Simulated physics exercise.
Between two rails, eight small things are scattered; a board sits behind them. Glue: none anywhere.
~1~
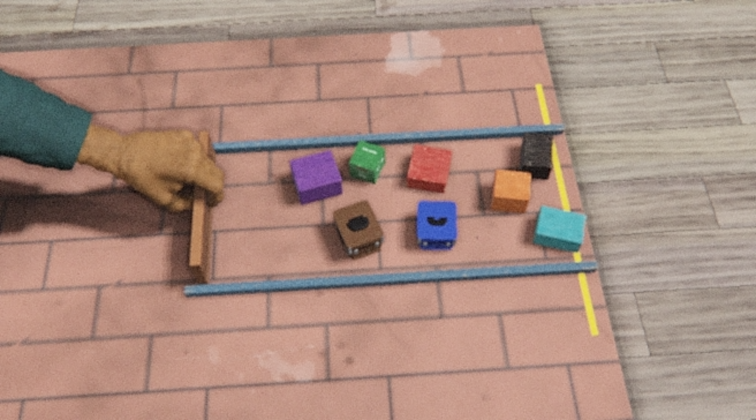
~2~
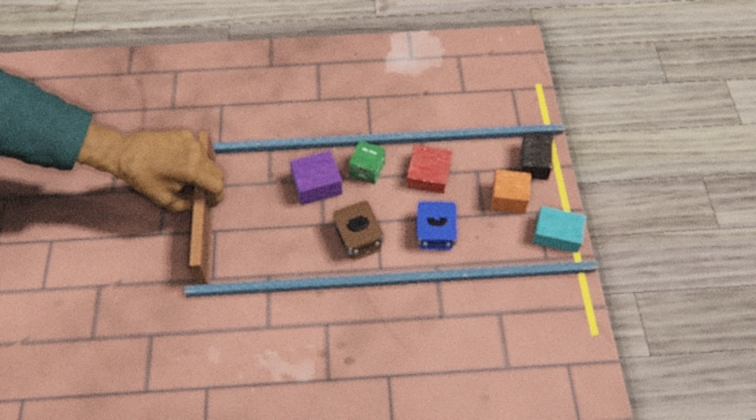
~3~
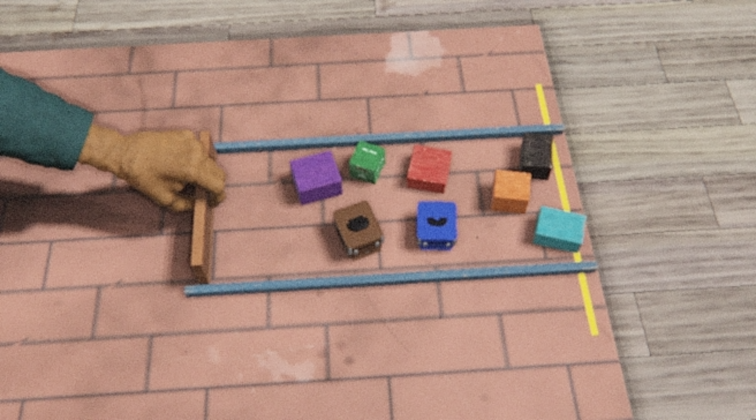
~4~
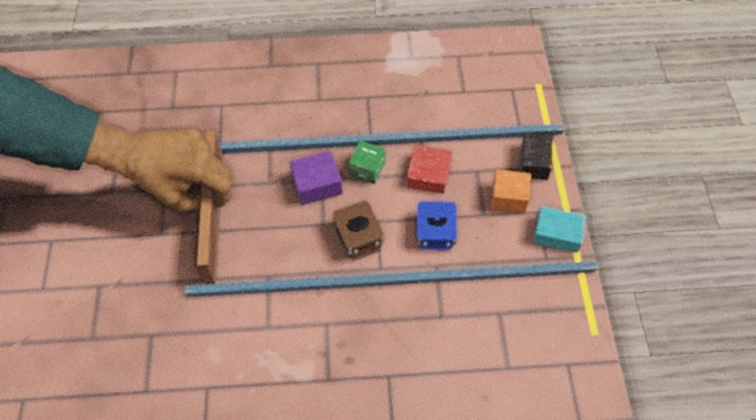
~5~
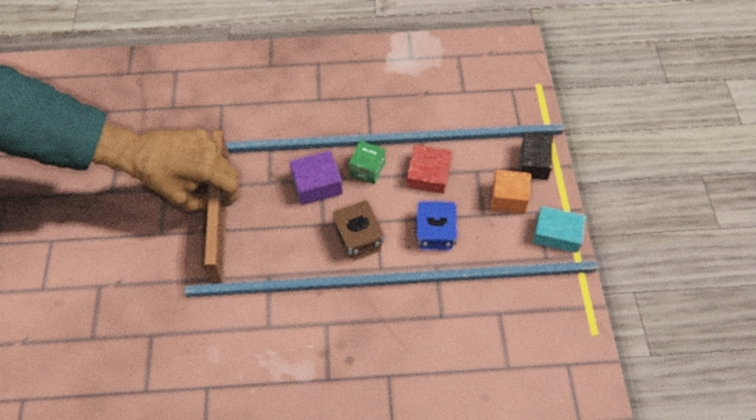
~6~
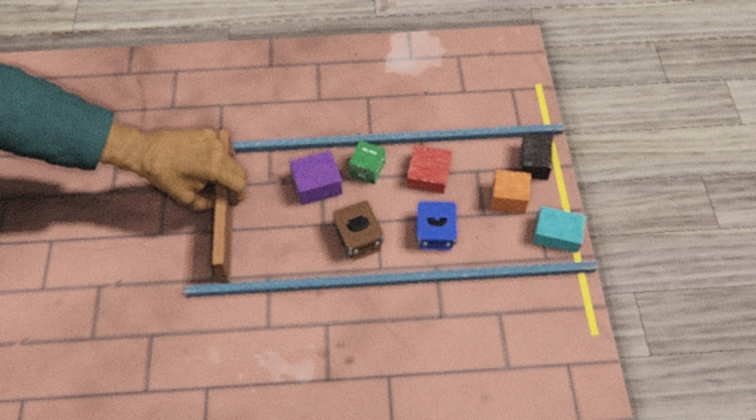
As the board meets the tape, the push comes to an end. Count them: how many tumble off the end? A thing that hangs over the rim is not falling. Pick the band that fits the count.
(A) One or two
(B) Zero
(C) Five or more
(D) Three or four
The answer is C.
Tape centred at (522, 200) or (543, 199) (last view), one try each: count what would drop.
Counts: 4, 6.
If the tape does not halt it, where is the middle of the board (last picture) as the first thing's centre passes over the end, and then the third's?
(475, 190), then (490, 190).
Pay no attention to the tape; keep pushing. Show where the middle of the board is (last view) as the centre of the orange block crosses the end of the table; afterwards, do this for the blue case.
(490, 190) and (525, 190), roughly.
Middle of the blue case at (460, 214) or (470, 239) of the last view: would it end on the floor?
Try one: It ends up off. Try two: It ends up off.
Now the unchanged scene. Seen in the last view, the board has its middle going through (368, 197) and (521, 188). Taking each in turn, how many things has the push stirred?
At the one place 4, at the other 8.
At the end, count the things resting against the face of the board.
The number is 1.
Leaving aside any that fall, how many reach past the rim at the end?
The count is 1.
Soon after, none off yet; turquoise block at rest near (560, 230); black block at rest near (536, 156); orange block at rest near (511, 192).
In the end, the number that fall off is five or more; gone, purple block, green box, red block, blue case, orange block, black block and turquoise block.
